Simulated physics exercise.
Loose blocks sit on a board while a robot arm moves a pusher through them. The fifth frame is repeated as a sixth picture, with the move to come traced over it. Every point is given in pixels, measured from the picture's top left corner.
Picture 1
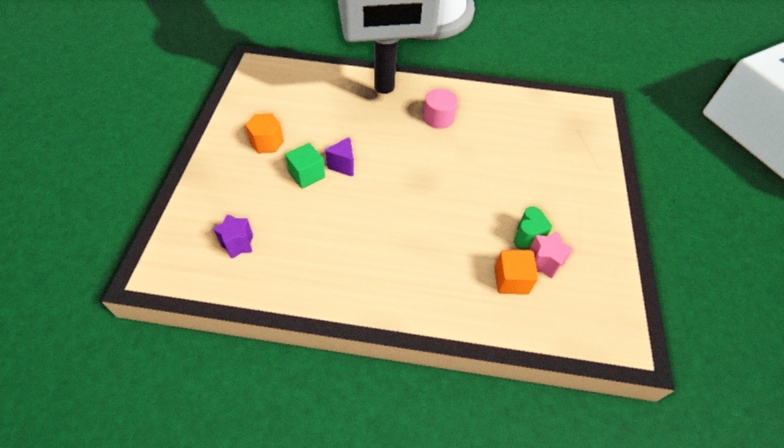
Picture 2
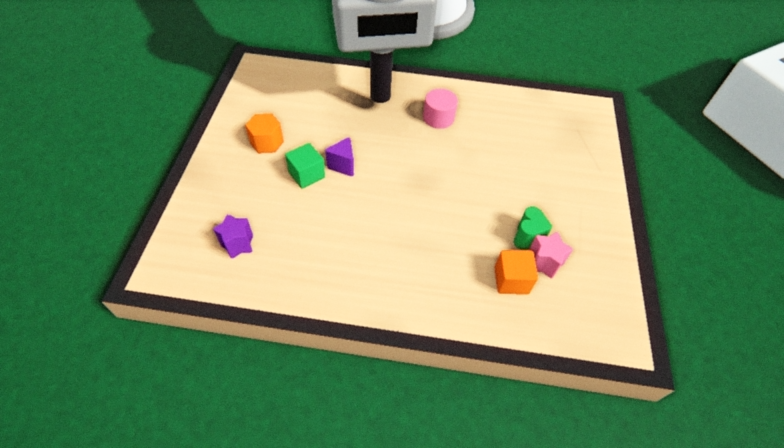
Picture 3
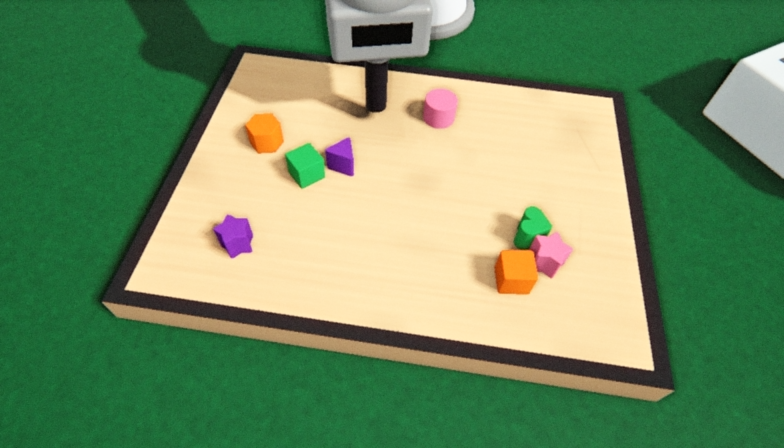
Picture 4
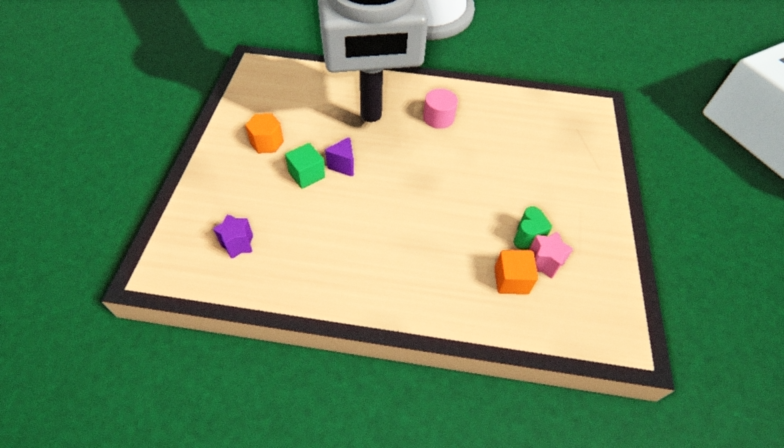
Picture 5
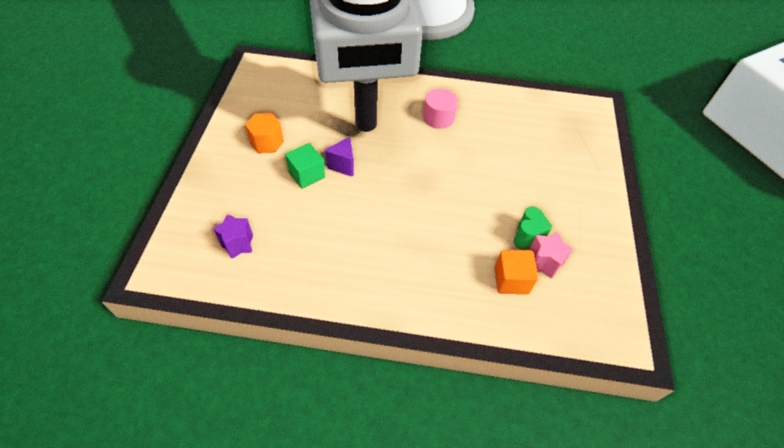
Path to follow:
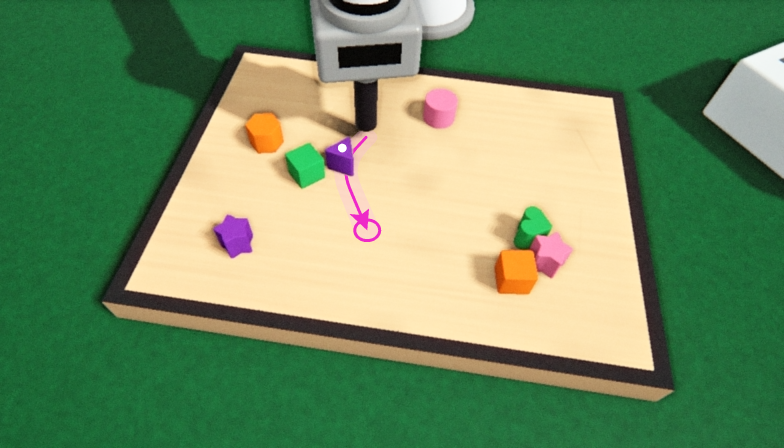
The clip shows colored blocks scattered on a wooden board while a robot arm's black pusher moves from near the top edge downward and slightly left, nearing the purple triangular block, as all the blocks stay still.
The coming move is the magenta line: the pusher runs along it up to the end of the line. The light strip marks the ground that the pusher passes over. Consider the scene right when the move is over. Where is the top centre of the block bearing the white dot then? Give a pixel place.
At pixel (330, 193).
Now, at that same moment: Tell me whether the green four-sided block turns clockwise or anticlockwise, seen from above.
From above, the green four-sided block will be seen to turn clockwise.
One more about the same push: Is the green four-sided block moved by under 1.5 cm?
Yes, I think so.
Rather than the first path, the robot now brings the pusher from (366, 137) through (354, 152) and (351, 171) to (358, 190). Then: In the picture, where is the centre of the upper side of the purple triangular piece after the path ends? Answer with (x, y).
It should be at about (332, 182).
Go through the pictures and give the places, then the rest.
The first frame shows tip of the pusher at (385, 88), middles of tops, green four-sided block at (304, 156), purple triangular piece at (342, 148).
The second frame shows pusher at (380, 97), nothing pushed.
The third frame shows pusher at (376, 106), nothing pushed.
The fourth frame shows pusher at (371, 115), nothing pushed.
The fifth frame shows pusher at (366, 125), green four-sided block at (304, 156), purple triangular piece at (342, 148).
The line goes from (366, 137) via (347, 164) and (353, 196), ending at (367, 230); the dot is on the purple triangular piece.
On the path given first. One third of the way, pusher at (346, 152); green four-sided block at (301, 161), turned 35° clockwise; purple triangular piece at (333, 166).
Two thirds of the way, pusher at (352, 184); green four-sided block at (301, 162), turned 35° clockwise; purple triangular piece at (326, 189), turned 55° clockwise.
At the end, pusher at (367, 219); green four-sided block at (301, 162), turned 35° clockwise; purple triangular piece at (330, 193), turned 90° clockwise.
